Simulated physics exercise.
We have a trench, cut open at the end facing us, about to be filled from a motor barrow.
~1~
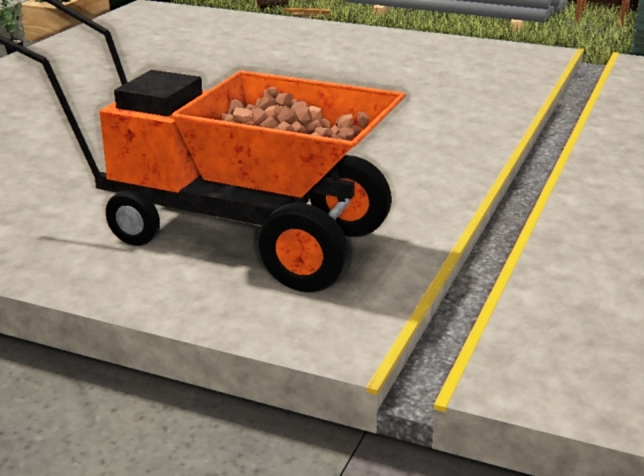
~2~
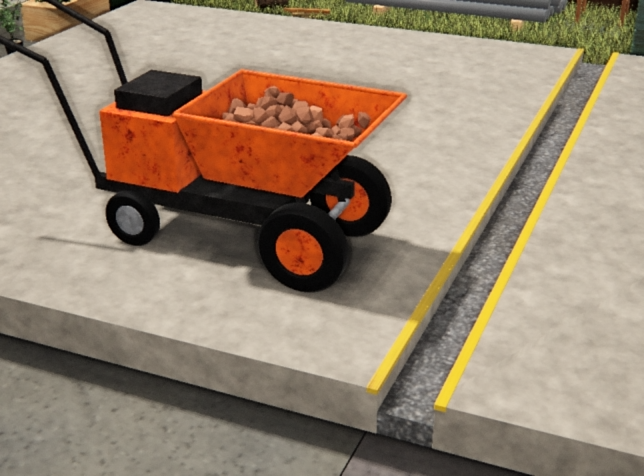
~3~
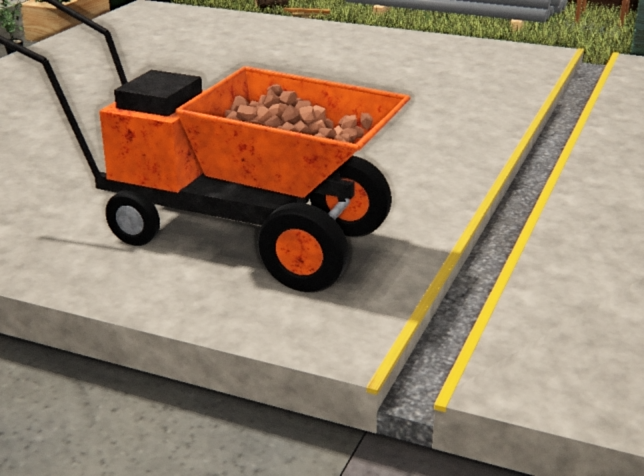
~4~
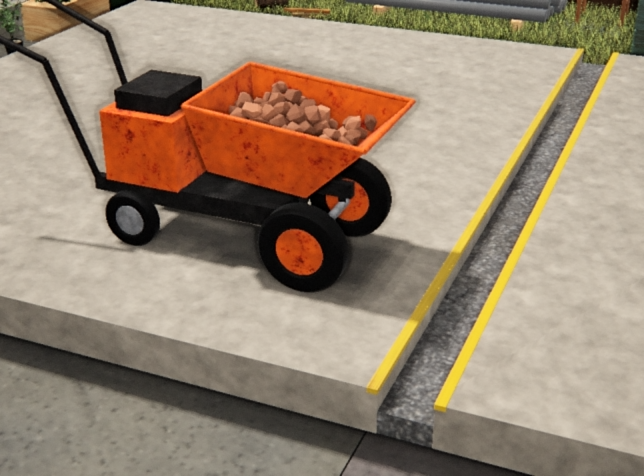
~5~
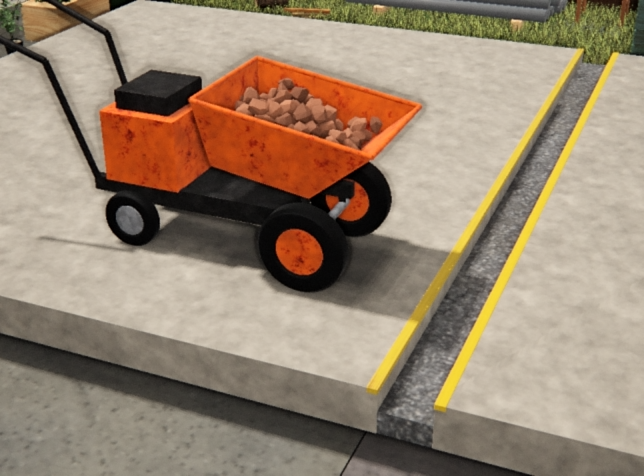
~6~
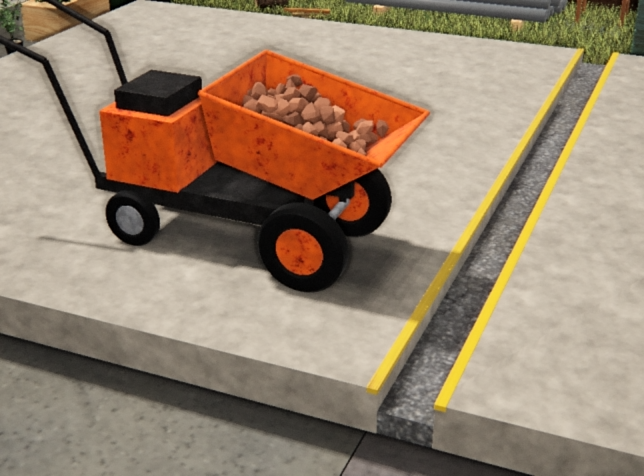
An orange motor barrow loaded with lumps of rubble stood still on a concrete slab, left of a narrow yellow-edged trench, and then its skip slowly tilted a little forward to the right.
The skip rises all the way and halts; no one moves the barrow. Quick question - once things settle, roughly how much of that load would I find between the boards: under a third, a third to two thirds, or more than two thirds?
You would find between one and two thirds there.
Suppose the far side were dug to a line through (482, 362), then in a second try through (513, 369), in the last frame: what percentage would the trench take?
I'd put it near 70 in a hundred, then near 90 in a hundred.
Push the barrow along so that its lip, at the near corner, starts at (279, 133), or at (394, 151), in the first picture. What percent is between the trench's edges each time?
40 % then 0 %.
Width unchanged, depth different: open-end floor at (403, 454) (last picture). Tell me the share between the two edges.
The share comes to around 80 percent.
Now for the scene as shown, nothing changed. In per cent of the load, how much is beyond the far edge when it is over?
Close to 30 in a hundred.
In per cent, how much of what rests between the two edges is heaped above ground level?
About 40 per cent.
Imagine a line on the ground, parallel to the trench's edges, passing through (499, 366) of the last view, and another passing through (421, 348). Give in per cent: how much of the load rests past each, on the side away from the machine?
Some 20 and some 70 per cent, respectively.
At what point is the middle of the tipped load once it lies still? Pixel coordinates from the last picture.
Around (482, 286).
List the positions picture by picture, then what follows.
Lip of the skip near (353, 145), level; top of the load near (274, 114), lumps of rubble; first edge of the trench near (400, 343); far edge near (464, 357), the trench under half as wide as the skip, and about half as deep as wide, in the first picture.
Lip of the skip near (355, 145), level; top of the load near (275, 113), in the second picture.
Lip of the skip near (358, 148), tipped barely; top of the load near (278, 112), in the third picture.
Lip of the skip near (364, 152), tipped barely; top of the load near (267, 111), in the fourth picture.
Lip of the skip near (372, 158), tipped a little; top of the load near (274, 108), in the fifth picture.
Lip of the skip near (380, 165), tipped a little; top of the load near (281, 105); first edge of the trench near (400, 343); far edge near (464, 357), in the sixth picture.
Shortly afterwards, skip tipped steeply; the whole lot in the skip.
Next, skip tipped right over; all but a few in the skip; a little in or heaped over the trench; only a few falling.
Some moments later, skip tipped right over; near a quarter in the skip; near half in or heaped over the trench; near a quarter beyond it.
In the end, skip tipped right over; a little in the skip; near half in or heaped over the trench; near a third beyond it.
